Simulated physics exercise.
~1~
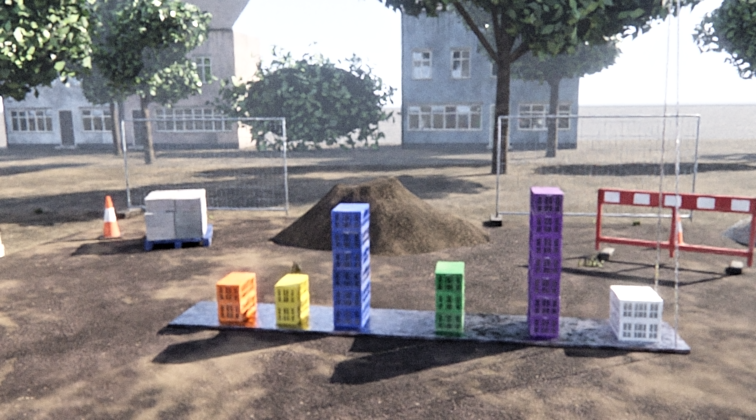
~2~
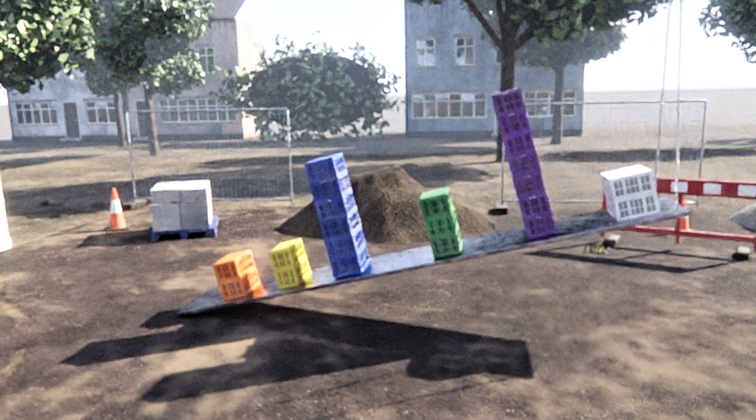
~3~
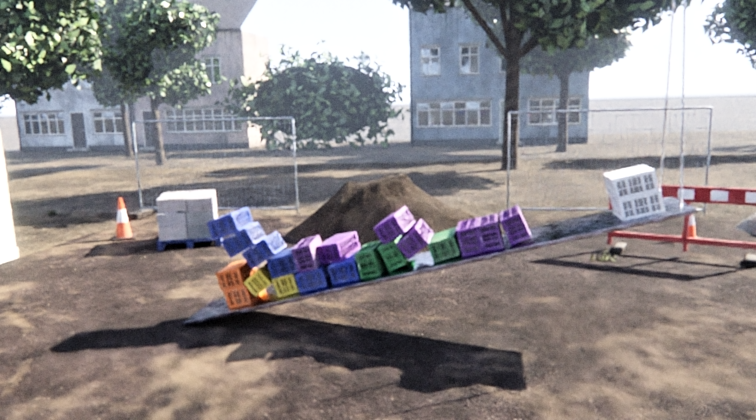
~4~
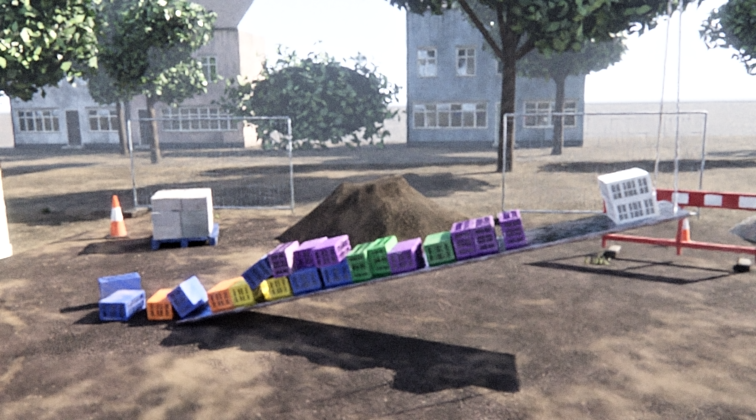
In a dirt yard, a deck tilts and five coloured crate piles topple leftward down it.
